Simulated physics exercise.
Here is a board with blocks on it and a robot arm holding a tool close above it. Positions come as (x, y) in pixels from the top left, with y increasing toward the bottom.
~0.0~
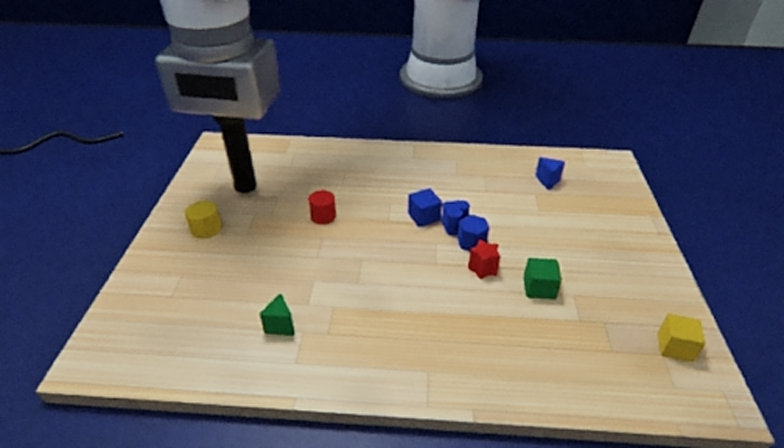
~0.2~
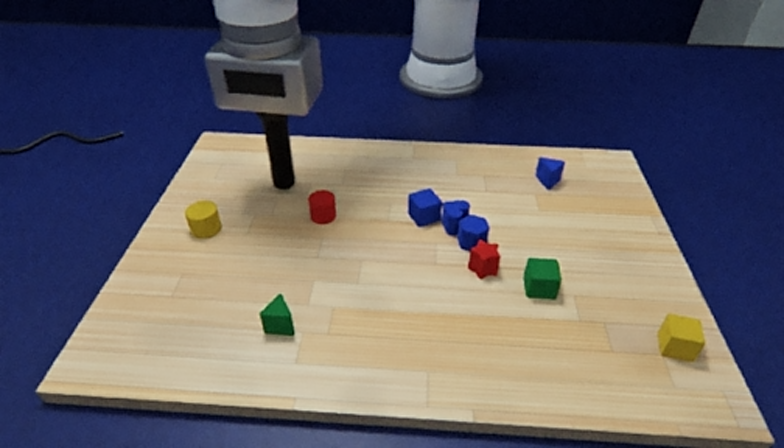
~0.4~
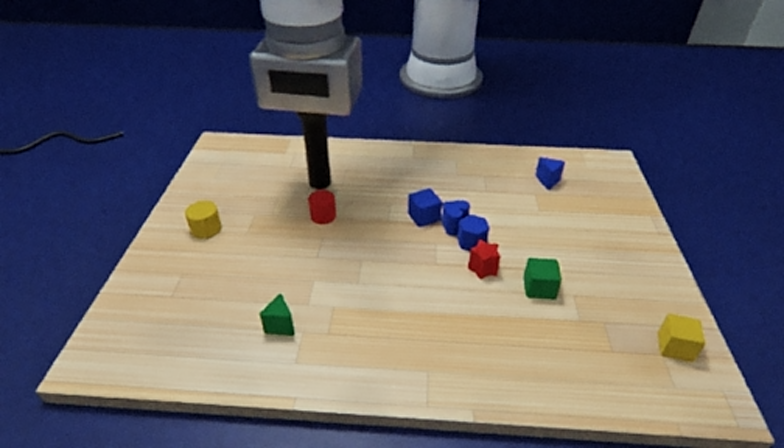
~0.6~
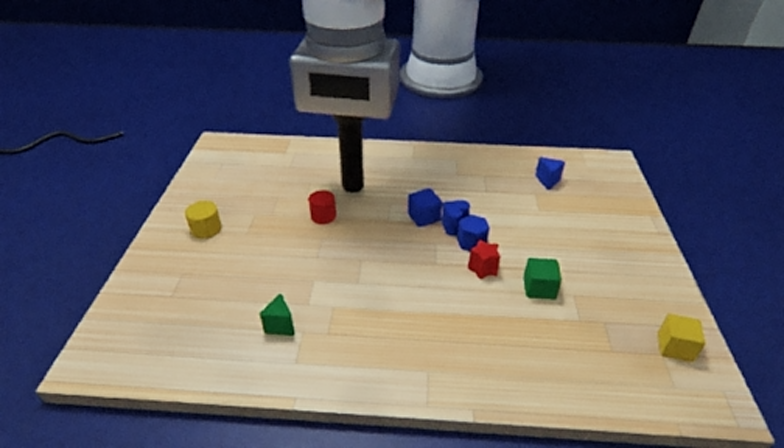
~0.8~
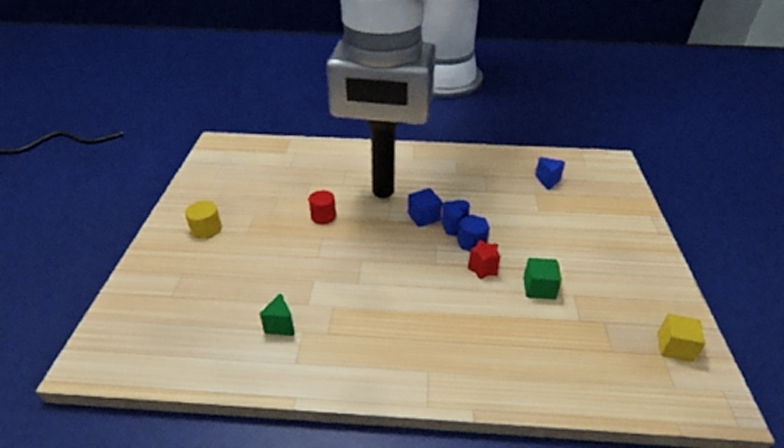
Robot arm with a black tool moving rightward above a wooden board, passing behind a red cylinder while the coloured blocks stay still.
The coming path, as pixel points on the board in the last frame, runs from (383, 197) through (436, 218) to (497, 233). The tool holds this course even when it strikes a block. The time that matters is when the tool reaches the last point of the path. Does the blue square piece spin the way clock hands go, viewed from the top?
Answer: No.
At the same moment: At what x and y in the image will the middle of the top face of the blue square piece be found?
Just about (528, 220).
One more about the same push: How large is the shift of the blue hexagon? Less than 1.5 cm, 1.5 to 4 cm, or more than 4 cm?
By the end of the path, it will have gone between 1.5 and 4 cm.
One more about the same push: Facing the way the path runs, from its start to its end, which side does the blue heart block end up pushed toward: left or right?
It slides leftward.
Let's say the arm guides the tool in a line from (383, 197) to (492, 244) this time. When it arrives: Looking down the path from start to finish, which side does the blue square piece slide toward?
Leftward.
The first path, step by step. One third of the way, tool (417, 207); blue square piece (441, 202), turned 30° anticlockwise; blue heart block (466, 209), turned 35° clockwise.
Two thirds of the way, tool (457, 219); blue square piece (484, 212), turned 50° anticlockwise; blue heart block (510, 215), turned 25° clockwise; blue hexagon (489, 231), turned 50° clockwise.
At the end, tool (498, 228); blue square piece (528, 220), turned 50° anticlockwise; blue heart block (554, 223), turned 25° clockwise; blue hexagon (489, 231), turned 50° clockwise; red star in place.
